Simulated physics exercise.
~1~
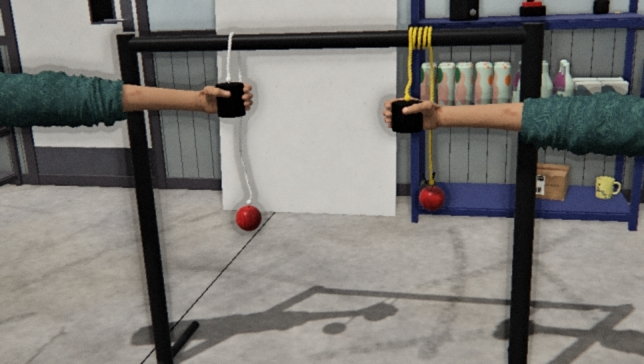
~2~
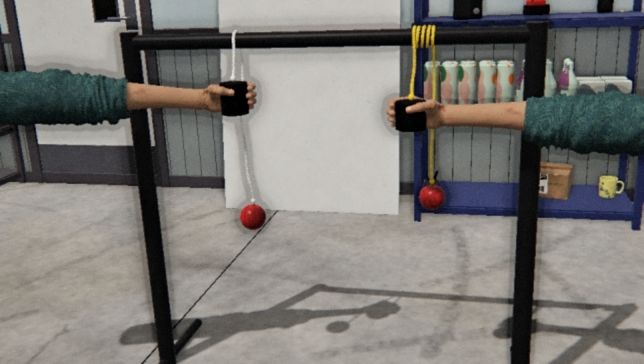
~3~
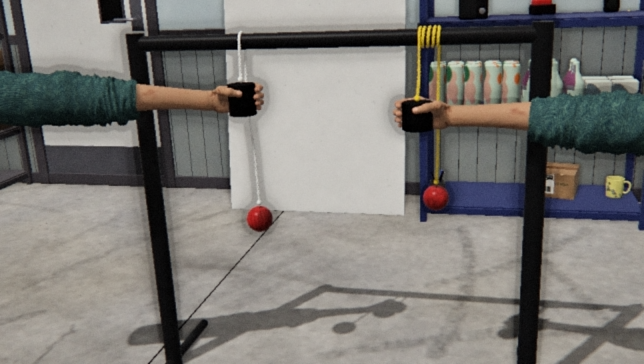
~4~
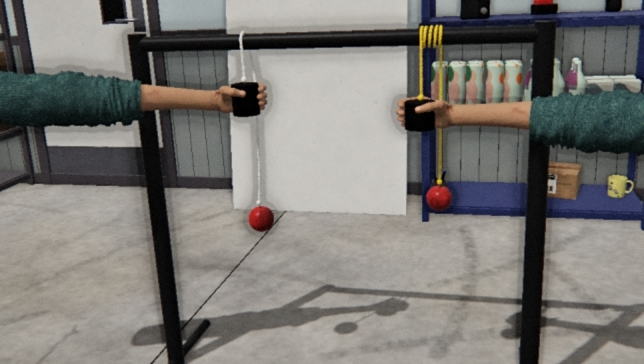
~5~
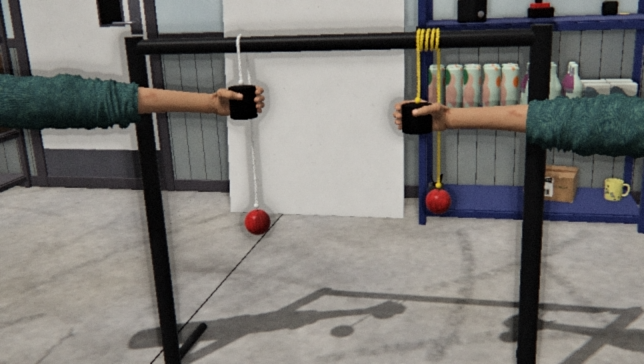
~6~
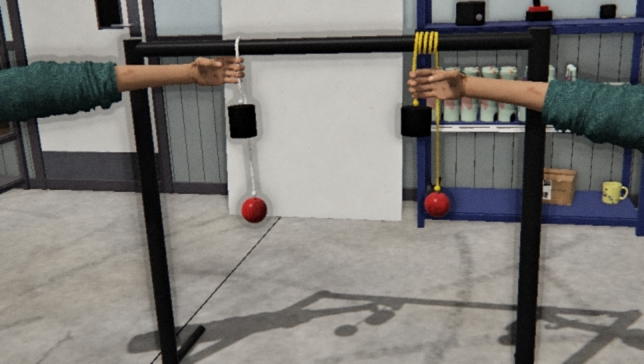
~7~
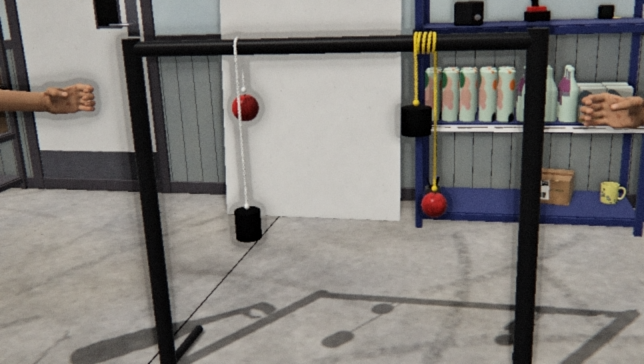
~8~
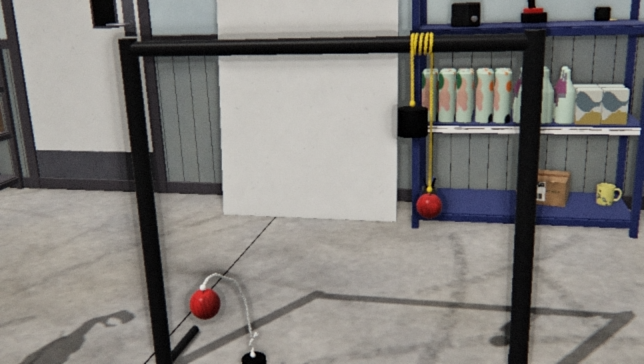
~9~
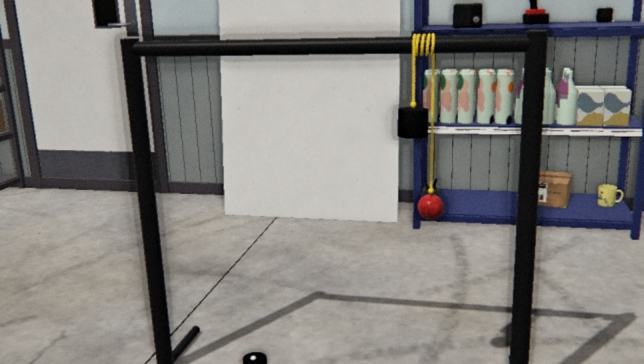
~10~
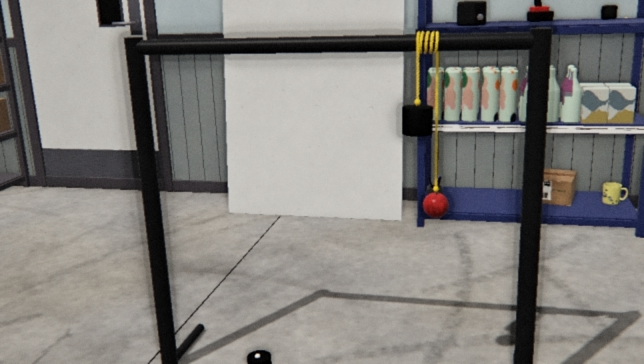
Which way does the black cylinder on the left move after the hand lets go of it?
The black cylinder on the left moves down until it reaches the floor.
